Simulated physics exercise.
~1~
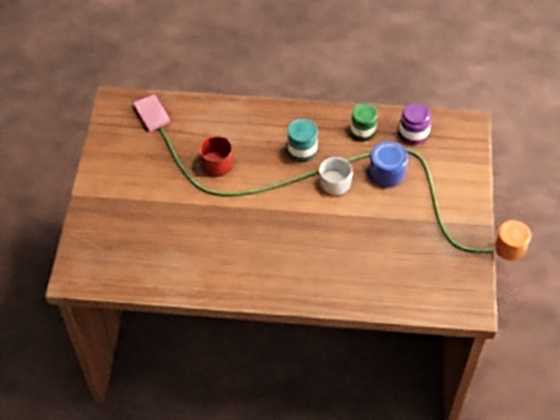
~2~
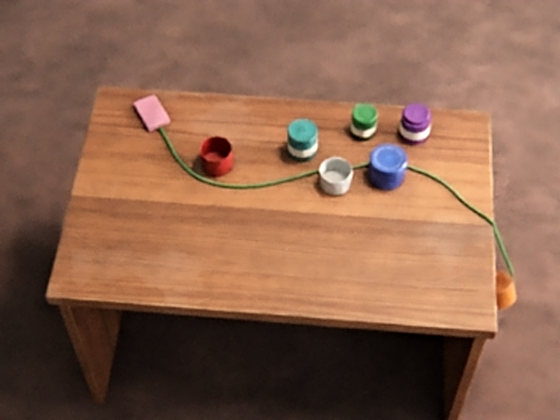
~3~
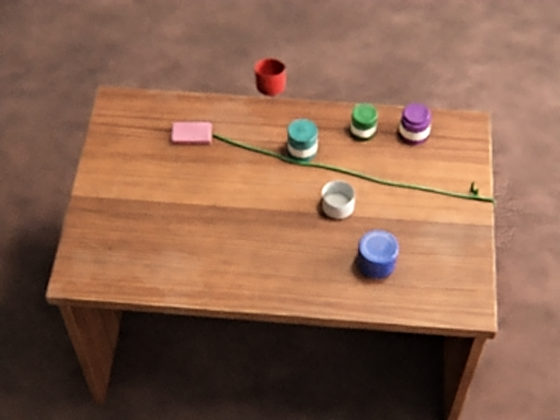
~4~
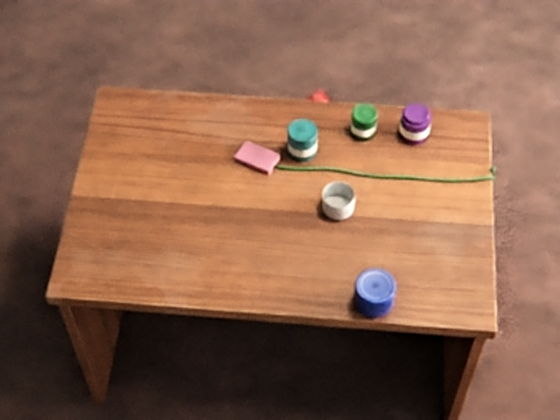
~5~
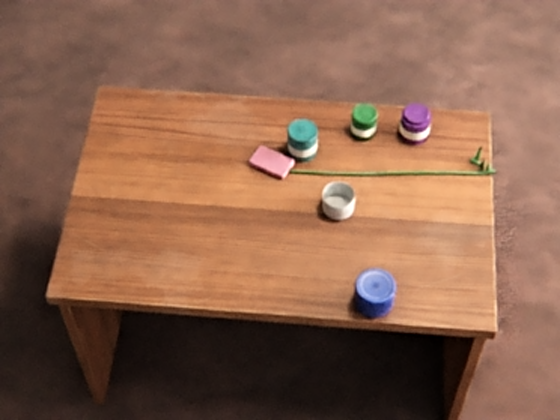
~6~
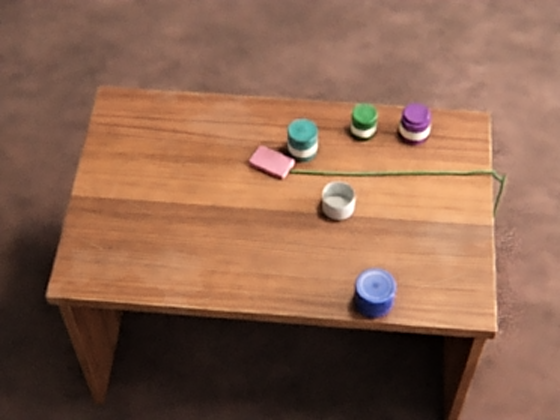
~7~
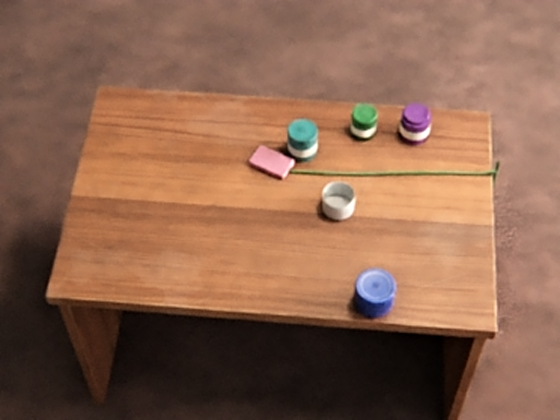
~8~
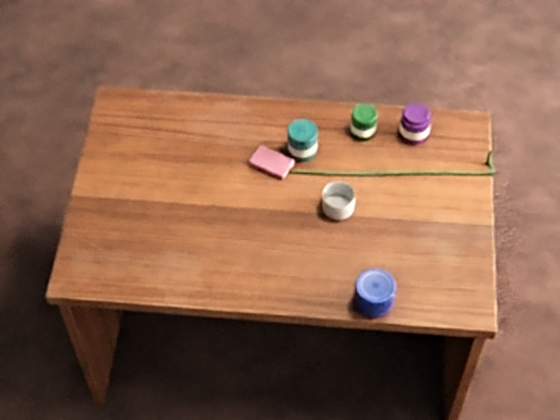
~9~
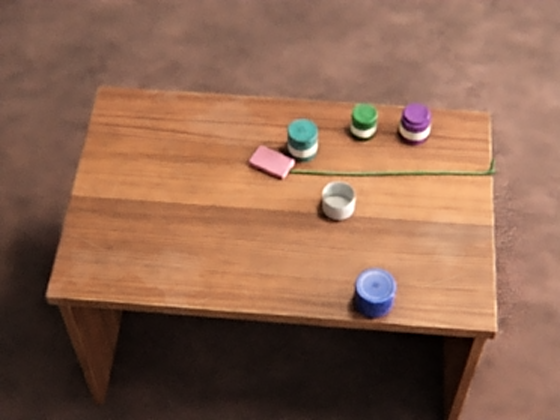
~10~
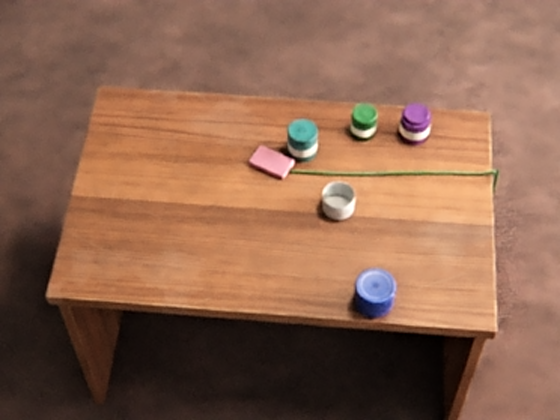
We see an orange speaker drop off the right side of a wooden desk, pulling a green cable taut, which sweeps the blue tub toward the front, nudges the white cup and sends the red cup over the back edge before the dragged pink phone stops by the teal canister.
